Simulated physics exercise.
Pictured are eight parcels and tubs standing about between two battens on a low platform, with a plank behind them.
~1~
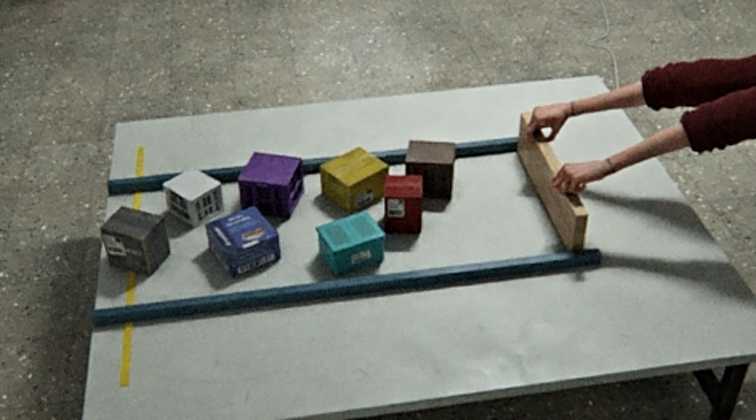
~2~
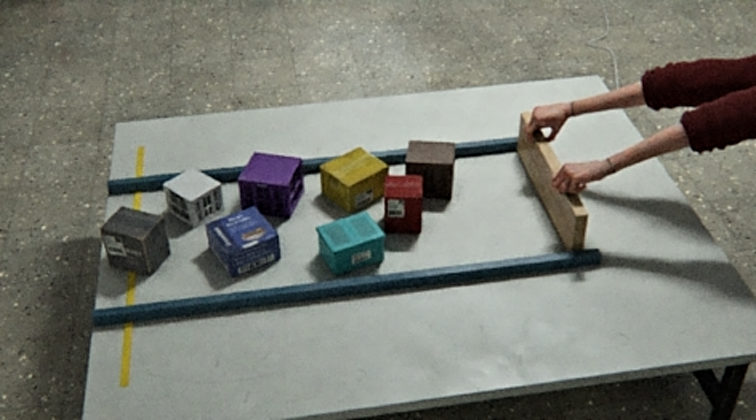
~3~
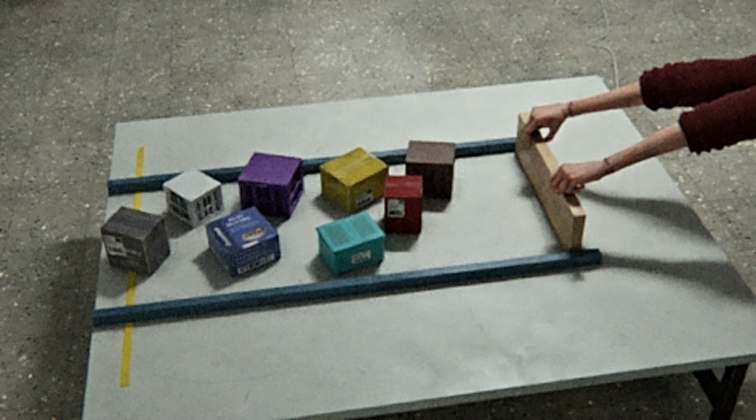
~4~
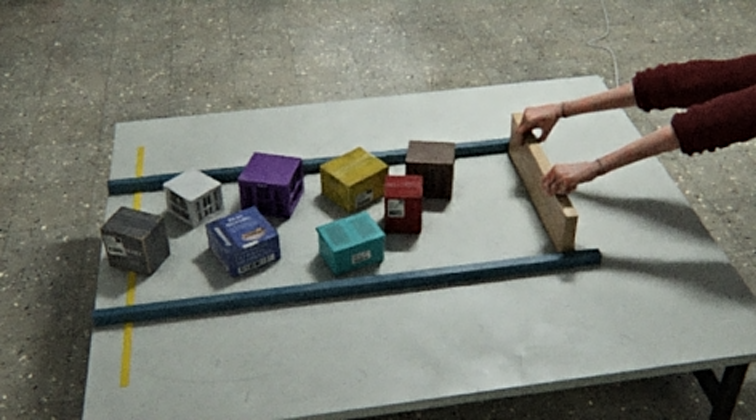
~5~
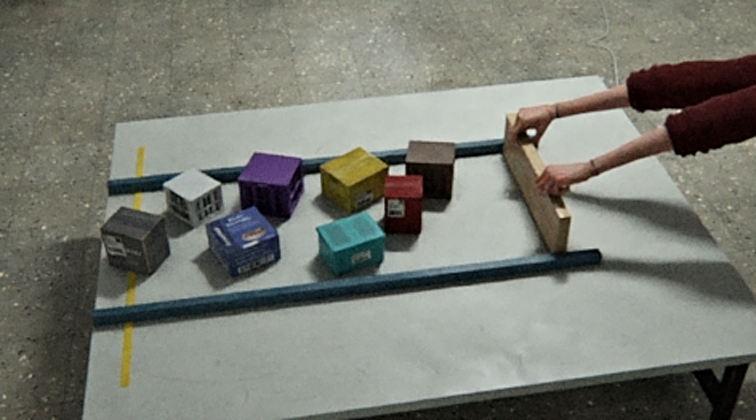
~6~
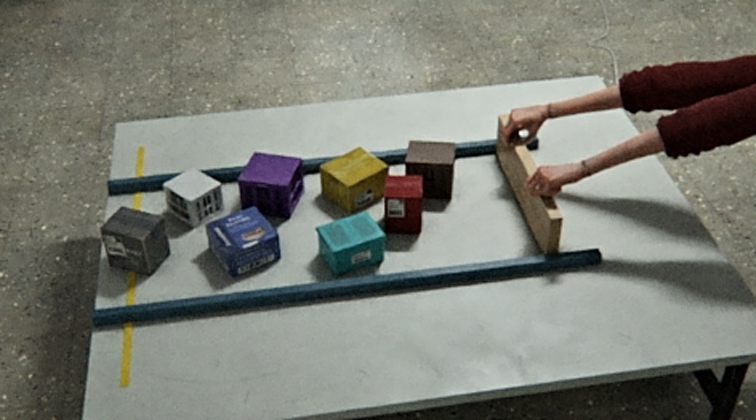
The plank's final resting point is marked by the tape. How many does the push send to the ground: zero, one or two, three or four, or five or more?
After that push, what drops off the edge is a minimum of five.
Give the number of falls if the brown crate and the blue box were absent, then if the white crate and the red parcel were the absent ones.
Going first to second: 3 and 4.
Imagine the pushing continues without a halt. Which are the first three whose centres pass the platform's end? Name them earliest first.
In order: The white crate, then the purple crate, then the grey parcel.
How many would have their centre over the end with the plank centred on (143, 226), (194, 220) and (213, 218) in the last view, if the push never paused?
That makes 5, 3, 3.
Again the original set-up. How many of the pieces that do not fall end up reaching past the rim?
The figure is 3.
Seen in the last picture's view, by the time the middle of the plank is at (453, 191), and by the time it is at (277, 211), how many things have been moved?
Answer - first 1, then 7.
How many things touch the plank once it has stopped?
At rest, 3 are in contact.
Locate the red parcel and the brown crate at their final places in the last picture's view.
The red parcel stops around (111, 238); the brown crate around (108, 209).
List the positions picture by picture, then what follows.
The first frame shows grey parcel (136, 241); white crate (194, 197); blue box (243, 241); plank (550, 180); tape (134, 248).
The second frame shows white crate (194, 197); purple crate (272, 185).
The third frame shows blue box (243, 241); red parcel (404, 204).
The fourth frame shows grey parcel (136, 241); turquoise tote (351, 244).
The fifth frame shows white crate (194, 197); yellow parcel (355, 179).
The sixth frame shows grey parcel (136, 241); white crate (194, 197); blue box (243, 241); plank (526, 183); tape (134, 248).
Soon after, none off yet; grey parcel at rest near (136, 241); white crate moved a little near (184, 198); blue box at rest near (243, 241).
By the end, the number that fall off is five or more; fallen, yellow parcel, purple crate, blue box, white crate and grey parcel.
